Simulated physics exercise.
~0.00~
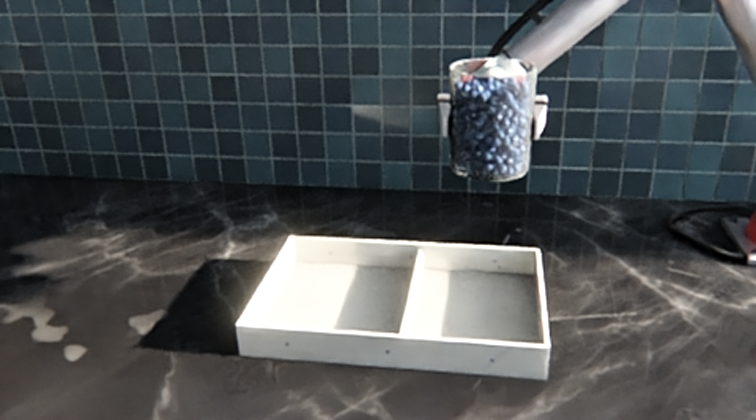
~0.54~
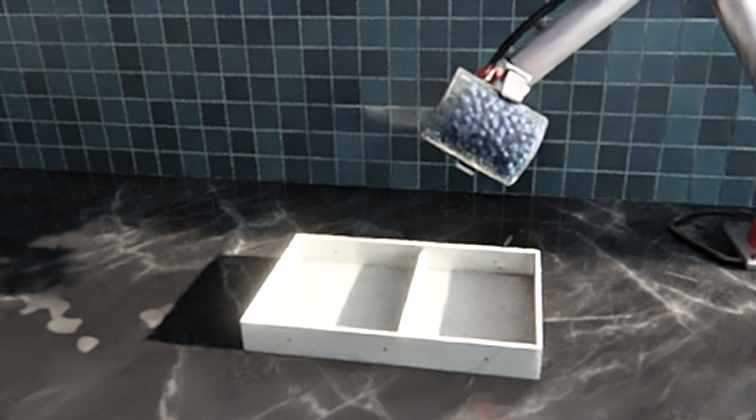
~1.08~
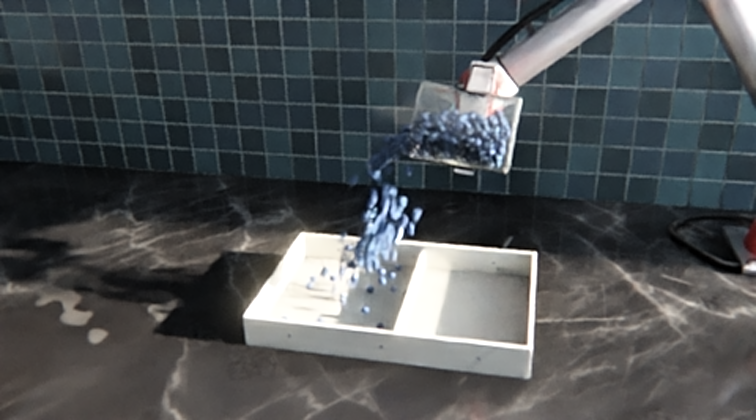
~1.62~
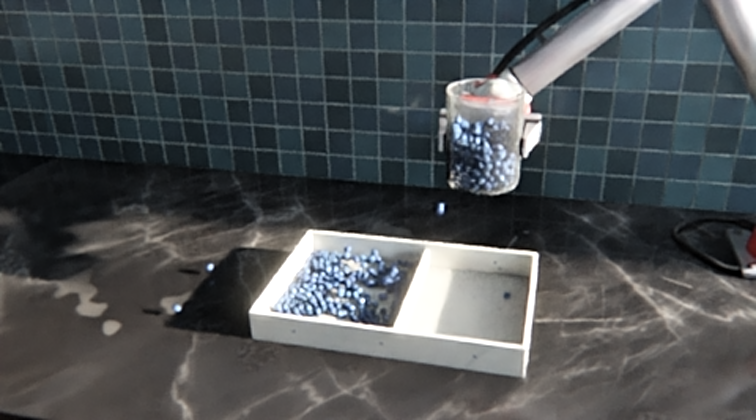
On a dark marbled counter in front of a blue-green tiled wall, a robot arm holds a clear beaker full of blue beads above a shallow white tray split into two compartments. The arm tips the beaker toward the left until it lies nearly on its side. Beads then stream over its rim and fall into the left compartment, some bouncing as they land. Finally the arm swings the beaker back almost upright, still partly full, while a stray bead drops beneath it. Beads cover much of the left compartment, the right one is nearly empty, and a couple lie on the counter.
